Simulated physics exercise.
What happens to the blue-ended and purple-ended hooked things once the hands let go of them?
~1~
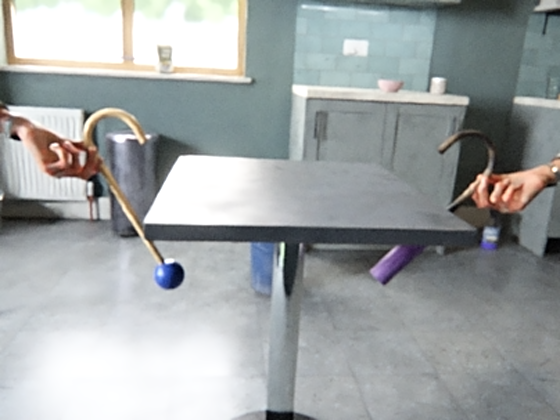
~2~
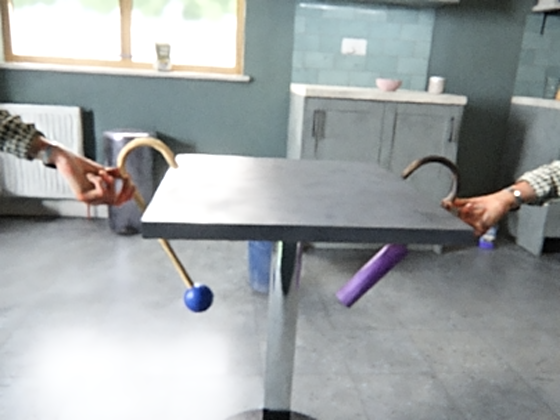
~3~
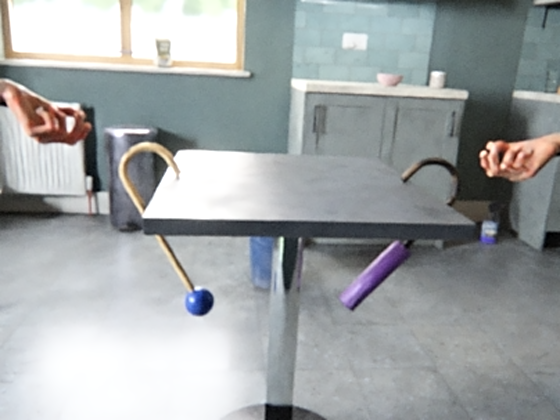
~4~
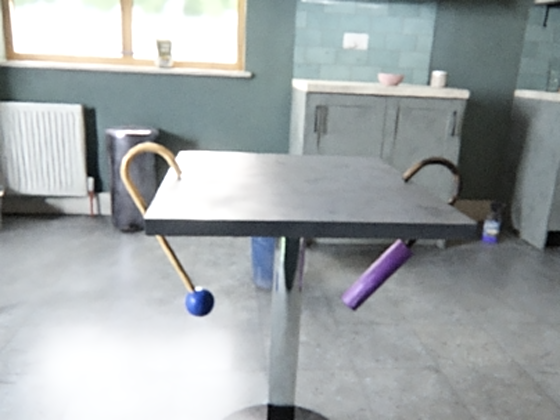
Both stay in place, the blue-ended one hooked on the left side of the table and the purple-ended one on the right.
